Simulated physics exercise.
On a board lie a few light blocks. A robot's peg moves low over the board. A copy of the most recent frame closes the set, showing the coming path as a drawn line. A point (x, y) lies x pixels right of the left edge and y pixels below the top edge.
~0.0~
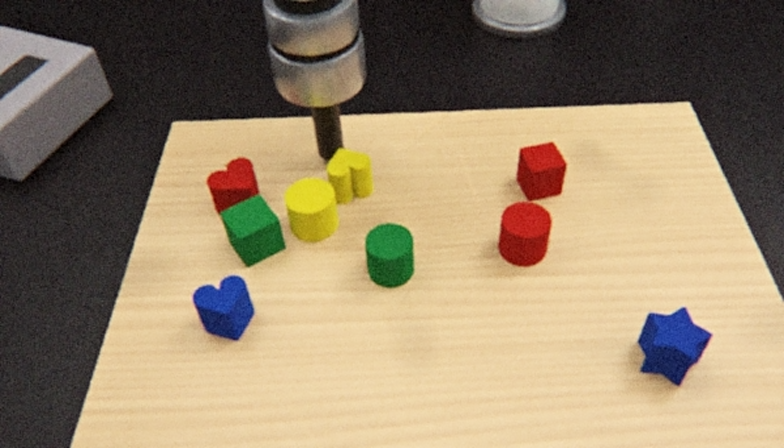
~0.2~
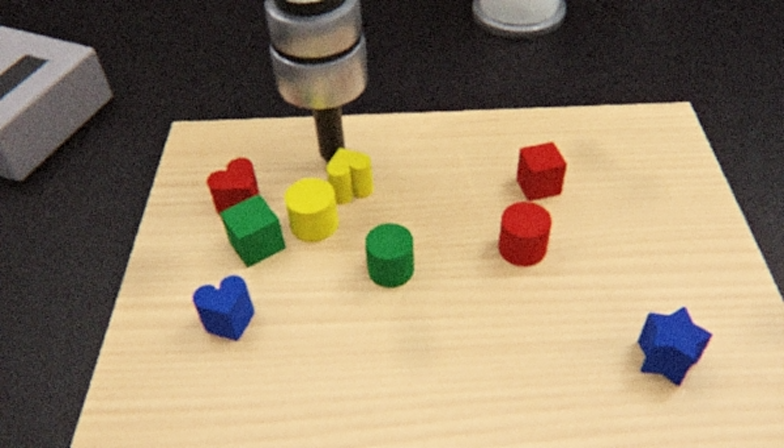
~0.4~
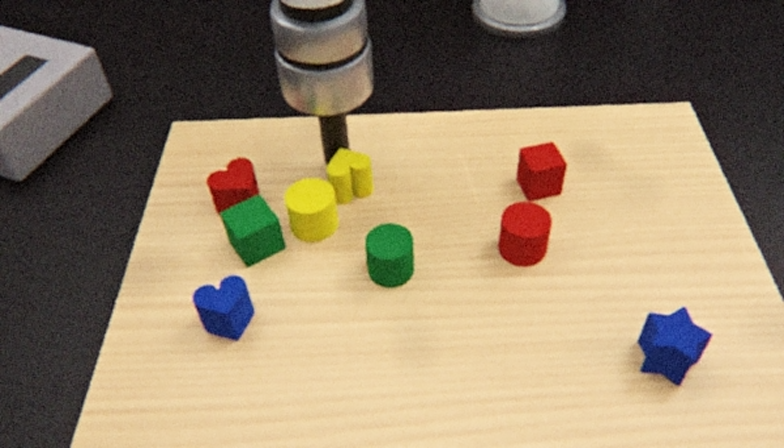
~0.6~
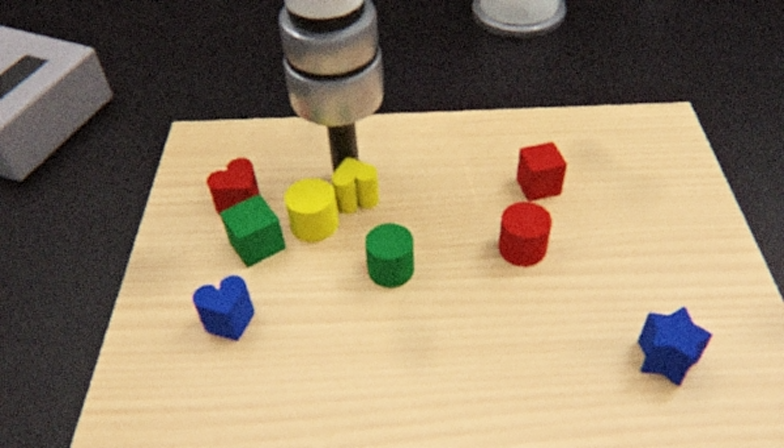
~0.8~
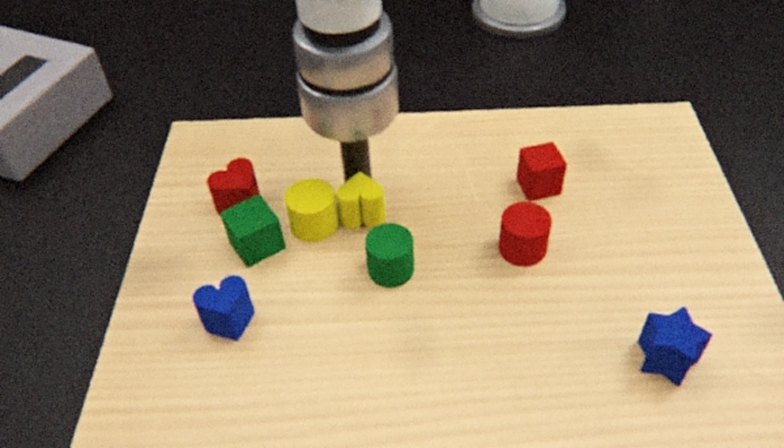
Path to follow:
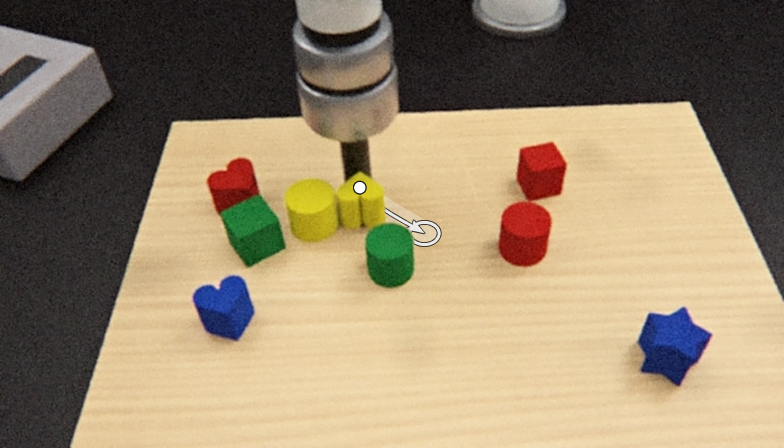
A robot arm's peg moves forward and pushes the yellow heart block toward the viewer, beside the yellow cylinder.
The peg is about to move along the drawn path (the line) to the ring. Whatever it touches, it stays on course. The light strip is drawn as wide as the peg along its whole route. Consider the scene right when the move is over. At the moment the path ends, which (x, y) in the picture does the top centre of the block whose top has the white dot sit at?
I'd place it at (368, 205), taking the centre of its top.
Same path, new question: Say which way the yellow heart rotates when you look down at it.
My prediction: CW.
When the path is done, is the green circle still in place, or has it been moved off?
Not moved.
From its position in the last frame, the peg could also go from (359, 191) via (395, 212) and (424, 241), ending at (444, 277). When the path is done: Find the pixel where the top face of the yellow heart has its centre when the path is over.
Pixel (369, 202).
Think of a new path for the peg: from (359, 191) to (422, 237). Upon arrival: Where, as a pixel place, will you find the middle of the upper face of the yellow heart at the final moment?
I expect it at (369, 206).
The line goes from (359, 191) over (379, 206) and (401, 220) to (424, 233); the dot is on the yellow heart.
What follows on the original path. Halfway along, peg at (389, 205); yellow heart at (367, 203), turned 70° clockwise.
At the end, peg at (424, 226); yellow heart at (368, 205), turned 80° clockwise; green circle unmoved.
